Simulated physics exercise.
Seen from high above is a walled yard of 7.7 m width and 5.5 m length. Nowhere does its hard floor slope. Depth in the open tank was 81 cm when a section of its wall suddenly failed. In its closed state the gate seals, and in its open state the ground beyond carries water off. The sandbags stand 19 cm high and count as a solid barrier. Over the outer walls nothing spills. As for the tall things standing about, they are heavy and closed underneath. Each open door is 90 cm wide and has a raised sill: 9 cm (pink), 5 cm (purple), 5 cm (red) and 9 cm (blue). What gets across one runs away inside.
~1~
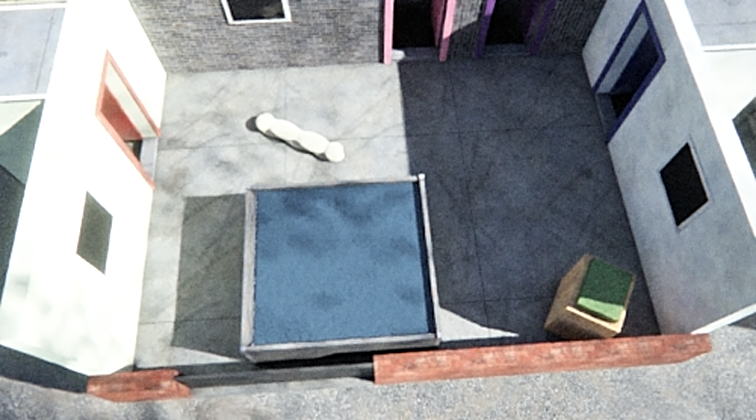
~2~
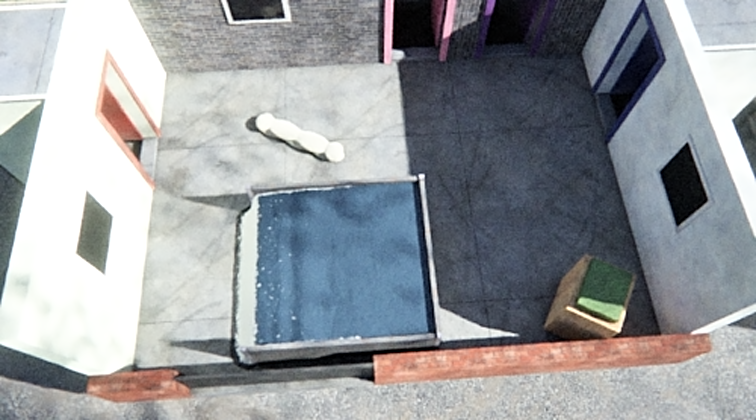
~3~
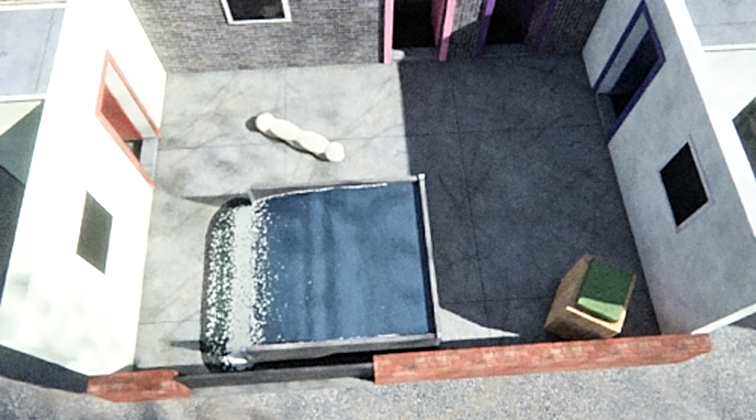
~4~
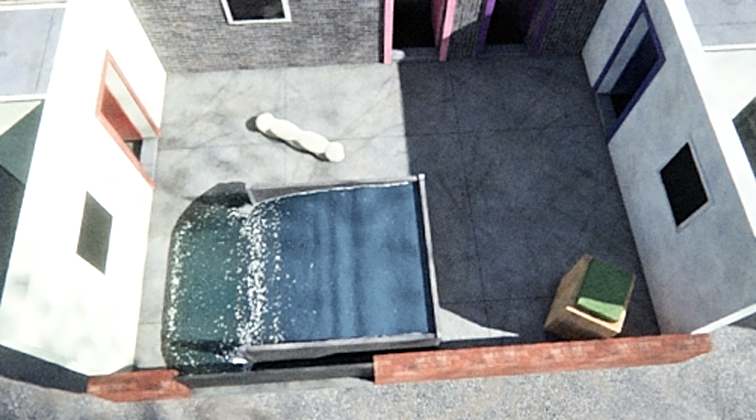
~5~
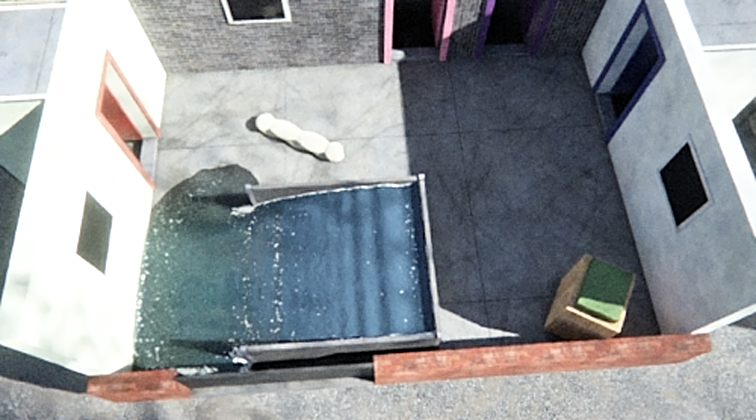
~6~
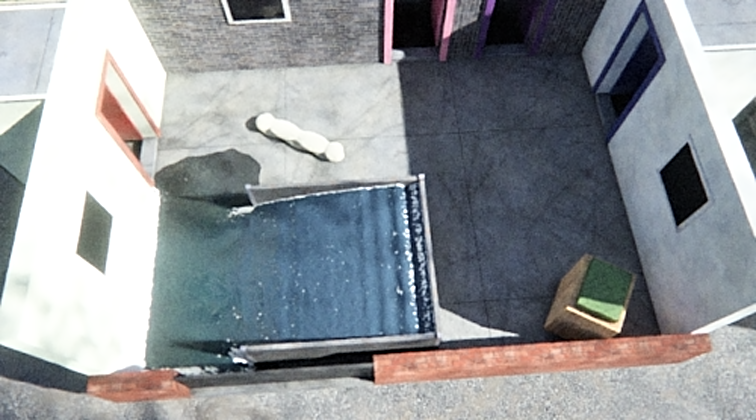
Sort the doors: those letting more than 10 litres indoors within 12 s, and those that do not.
The pink door is among those that do not; the purple door is among those letting more in; the red door is among those letting more in; the blue door is among those letting more in.
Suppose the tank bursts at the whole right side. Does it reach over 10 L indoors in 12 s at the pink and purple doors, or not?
With respect to that limit, pink ends up outside it, purple ends up outside it.
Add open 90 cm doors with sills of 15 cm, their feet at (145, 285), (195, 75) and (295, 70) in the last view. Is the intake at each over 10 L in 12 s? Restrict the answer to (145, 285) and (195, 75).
In that order: Past it, above.
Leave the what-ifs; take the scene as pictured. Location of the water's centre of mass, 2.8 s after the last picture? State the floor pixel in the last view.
Around (258, 222).
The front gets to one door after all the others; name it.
It's the blue door.
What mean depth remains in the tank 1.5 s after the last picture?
I'd put the average depth near 29 cm.
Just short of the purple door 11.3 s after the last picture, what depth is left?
Close to 11.0 cm of depth.
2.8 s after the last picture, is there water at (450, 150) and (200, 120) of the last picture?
I'd call them spared and then drenched.
Then, 0.7 s after the last picture water covers 20 % of the floor and is deepest (68 cm) near (133, 368); pink door not reached, purple door not reached, red door 17 cm at the sill, 12 L in, blue door not reached.
Then, 1.5 s after the last picture water covers 25 % of the floor and is deepest (55 cm) near (196, 377); pink door not reached, purple door not reached, red door 19 cm at the sill, 63 L in, blue door not reached.
Then, 2.8 s after the last picture water covers 50 % of the floor and is deepest (42 cm) near (185, 82); pink door 5 cm at the sill, 0 L in, purple door not reached, red door 15 cm at the sill, 145 L in, blue door not reached.
Then, 6.3 s after the last picture water covers 95 % of the floor and is deepest (28 cm) near (135, 355); pink door 5 cm at the sill, 0 L in, purple door 4 cm at the sill, 0 L in, red door 18 cm at the sill, 314 L in, blue door 16 cm at the sill, 42 L in.
Then, 11.3 s after the last picture water covers 95 % of the floor and is deepest (16 cm) near (555, 129); pink door 4 cm at the sill, 0 L in, purple door 11 cm at the sill, 52 L in, red door 13 cm at the sill, 472 L in, blue door 11 cm at the sill, 82 L in.
